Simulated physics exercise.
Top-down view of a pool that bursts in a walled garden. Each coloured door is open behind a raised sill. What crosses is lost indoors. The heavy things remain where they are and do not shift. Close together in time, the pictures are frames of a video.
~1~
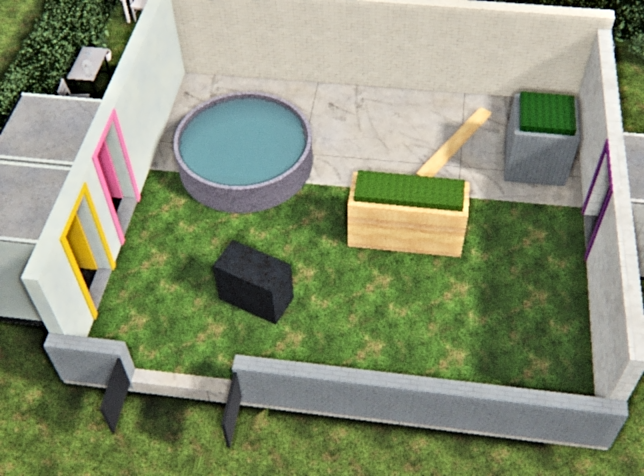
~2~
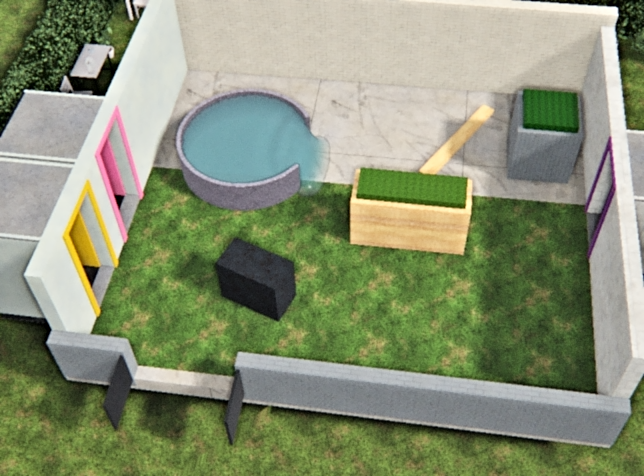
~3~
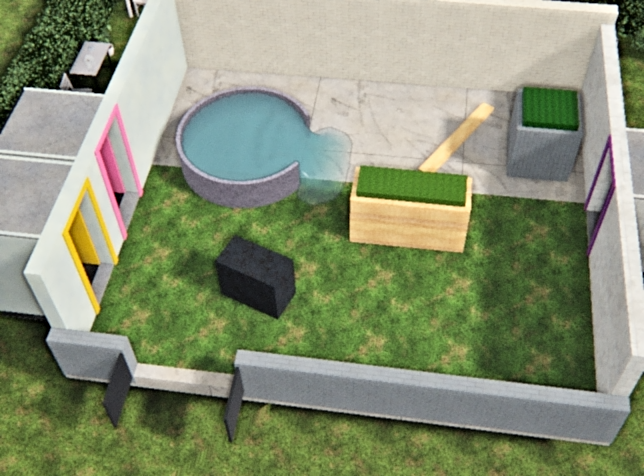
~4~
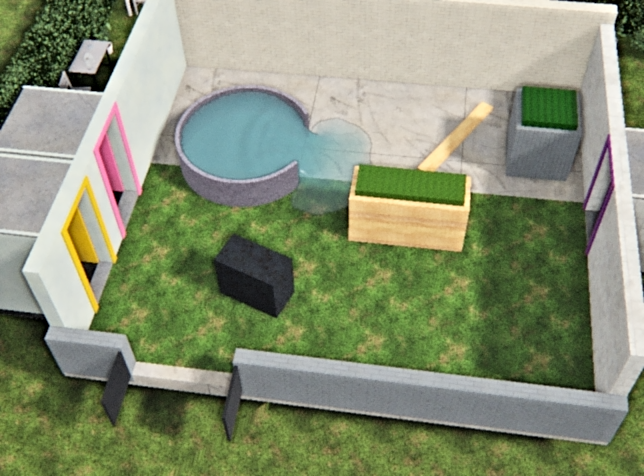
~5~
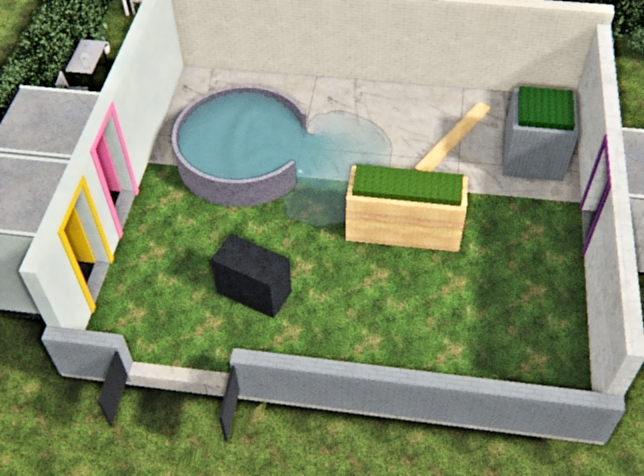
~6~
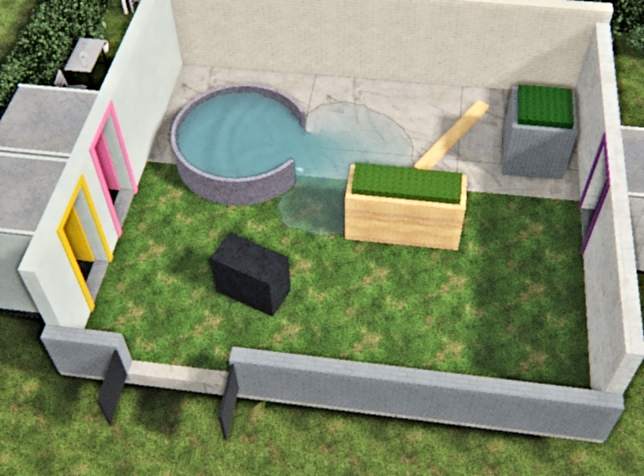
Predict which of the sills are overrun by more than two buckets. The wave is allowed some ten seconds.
In the end most likely the purple door will exceed two buckets. Most likely the pink door will not exceed two buckets. Most likely the yellow door will not exceed two buckets.
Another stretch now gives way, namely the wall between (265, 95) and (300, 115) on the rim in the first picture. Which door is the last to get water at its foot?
Last: The door marked yellow.
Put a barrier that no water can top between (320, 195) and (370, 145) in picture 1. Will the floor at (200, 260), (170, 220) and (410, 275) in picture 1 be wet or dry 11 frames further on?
Taking them in order, I'd say parched, parched and parched.
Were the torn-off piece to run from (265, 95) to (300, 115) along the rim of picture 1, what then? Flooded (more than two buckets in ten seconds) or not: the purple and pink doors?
Outcome: Purple door remains short; pink door remains short.
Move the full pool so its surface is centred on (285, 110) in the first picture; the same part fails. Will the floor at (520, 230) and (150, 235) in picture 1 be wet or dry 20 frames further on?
I'd say watered for the first and spared for the second.
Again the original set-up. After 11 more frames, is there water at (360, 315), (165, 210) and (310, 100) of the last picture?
First spot not wet, second not wet, third not wet.
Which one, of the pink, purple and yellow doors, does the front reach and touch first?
I pick the door marked purple.
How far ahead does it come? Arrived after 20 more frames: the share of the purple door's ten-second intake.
About 5 per cent.
A moment on, water covers 20 % of the floor; the purple door not reached, the pink door not reached, the yellow door not reached.
Next, water covers 30 % of the floor; the purple door not reached, the pink door not reached, the yellow door not reached.
Then, water covers 45 % of the floor; the purple door under two buckets in, the pink door not reached, the yellow door not reached.
Later, water covers 60 % of the floor; the purple door over two buckets in, the pink door not reached, the yellow door not reached.
In the end, water covers 85 % of the floor; the purple door over two buckets in, the pink door not reached, the yellow door not reached.
